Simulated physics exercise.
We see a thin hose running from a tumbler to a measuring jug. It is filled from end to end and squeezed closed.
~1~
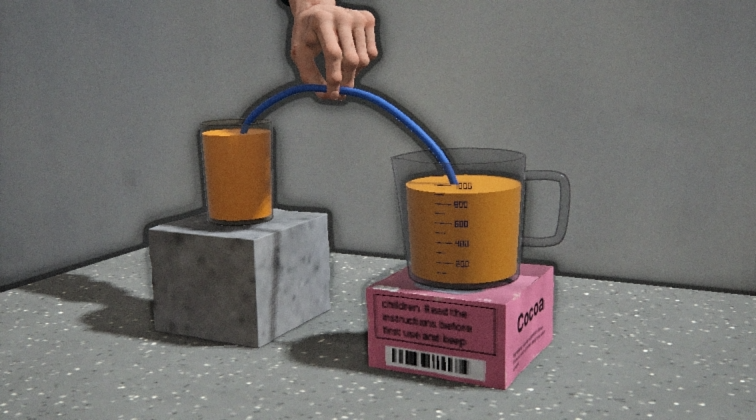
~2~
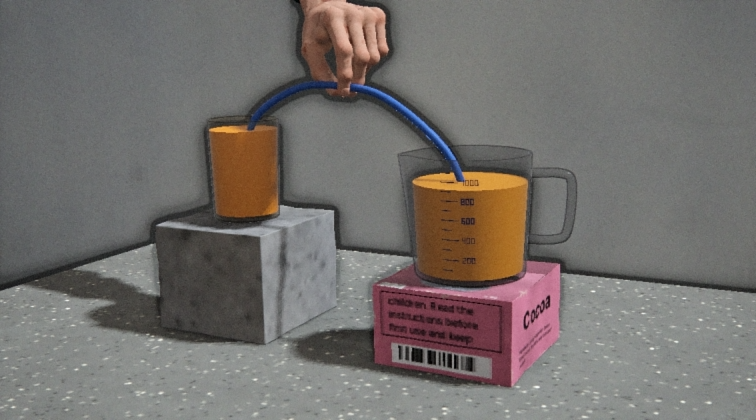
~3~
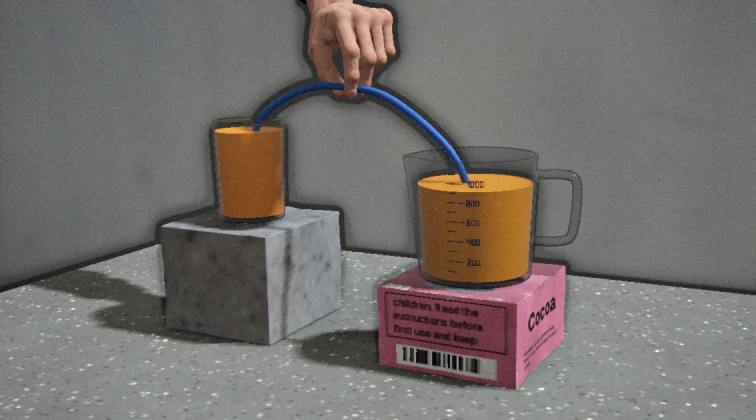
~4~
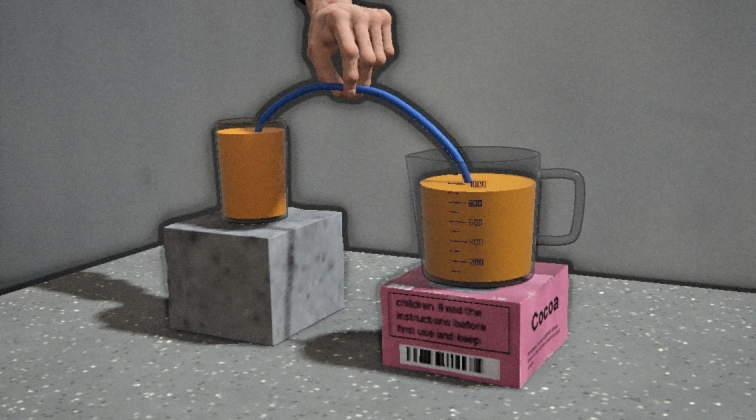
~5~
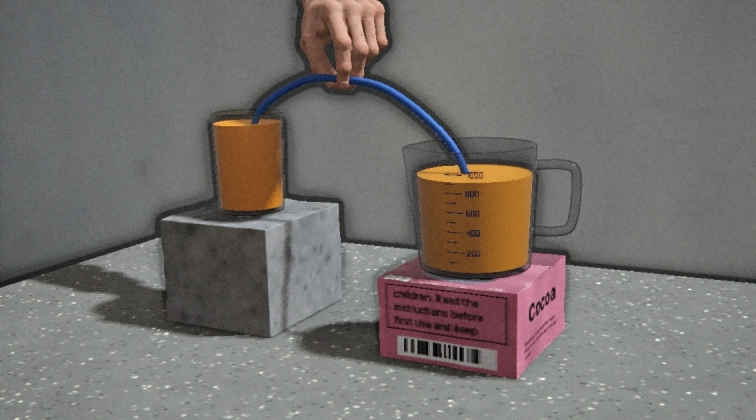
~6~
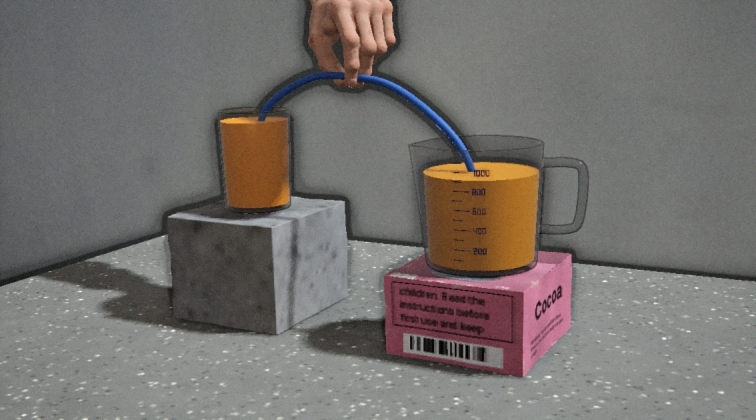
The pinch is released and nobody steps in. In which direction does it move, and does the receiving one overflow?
It flows rightwards, and the one that fills has room for it.
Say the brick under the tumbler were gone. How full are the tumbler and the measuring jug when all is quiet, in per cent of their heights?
Near 100 and 20 in a hundred.
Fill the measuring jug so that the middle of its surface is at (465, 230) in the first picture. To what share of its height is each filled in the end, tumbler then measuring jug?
Roughly 30 per cent, then 60 per cent.
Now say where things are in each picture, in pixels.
In the first picture, still shut; tumbler (238, 168) nearly full, up on the brick; measuring jug (463, 212) about three quarters full, up on the packet.
In the second picture, the hose is pinched; tumbler nearly full, surface at (243, 130); measuring jug about three quarters full, surface at (470, 182).
In the third picture, nothing flows; tumbler (250, 166) nearly full; measuring jug (475, 211) about three quarters full.
In the fourth picture, fingers on the hose; tumbler nearly full, surface at (251, 132); measuring jug about three quarters full, surface at (478, 183).
In the fifth picture, still shut; tumbler (249, 158) nearly full, up on the brick; measuring jug (474, 202) about three quarters full, up on the packet.
In the sixth picture, the hose is pinched; tumbler nearly full, surface at (254, 121); measuring jug about three quarters full, surface at (481, 172).
Shortly, the tumbler is about three quarters full; the measuring jug is about three quarters full.
Then, the tumbler is about two thirds full; the measuring jug is about three quarters full.
At the finish, the tumbler is about two thirds full; the measuring jug is nearly full; the two surfaces are level.
